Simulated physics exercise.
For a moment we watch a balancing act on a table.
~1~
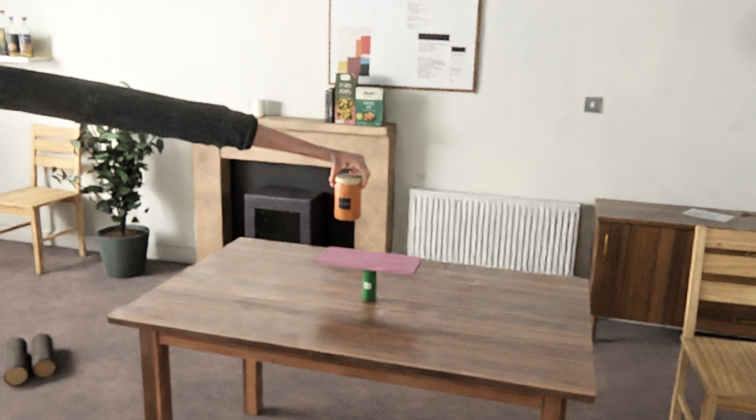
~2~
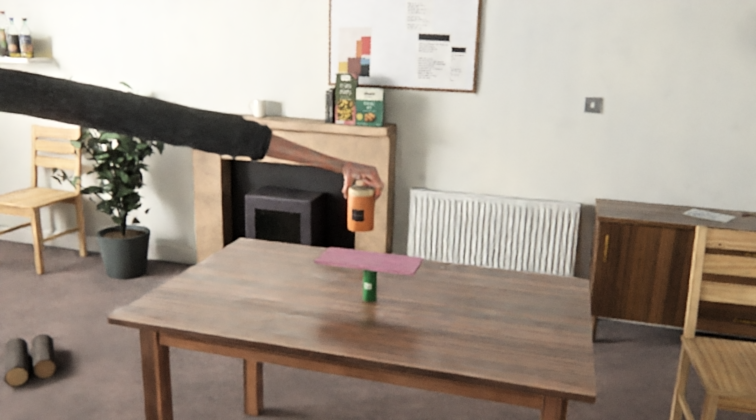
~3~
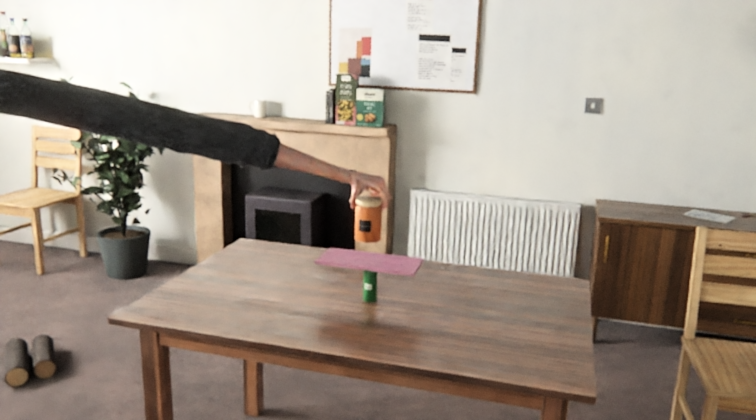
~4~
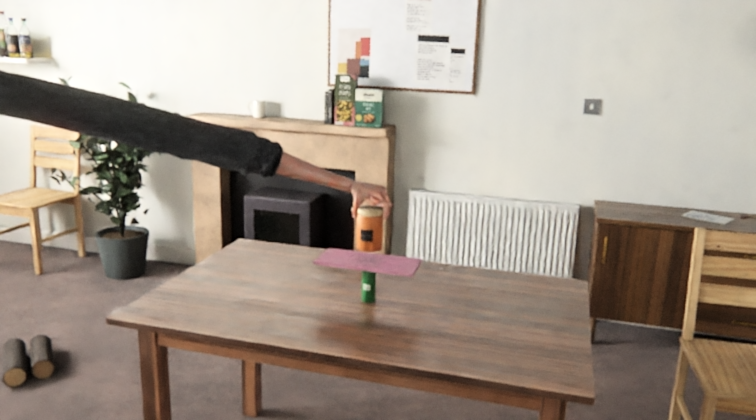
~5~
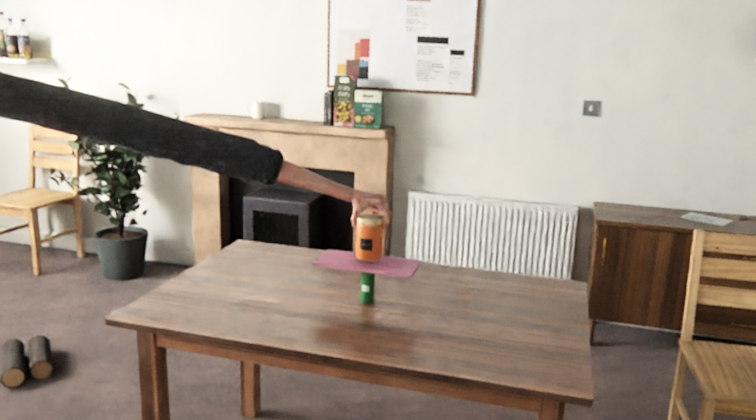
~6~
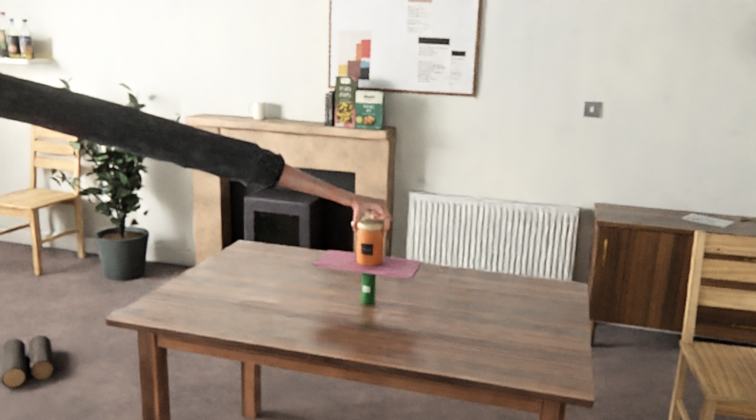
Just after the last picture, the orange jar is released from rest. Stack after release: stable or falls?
Well, once it's let go, everything stays put there.
Then, 0.20 s later than the last frame, all is still.
Then, 0.40 s later than the last frame, orange jar resting near (370, 242).
When it is over, all 3 as before. End places, in pixels of the last picture, orange jar near (370, 242). The stack holds.
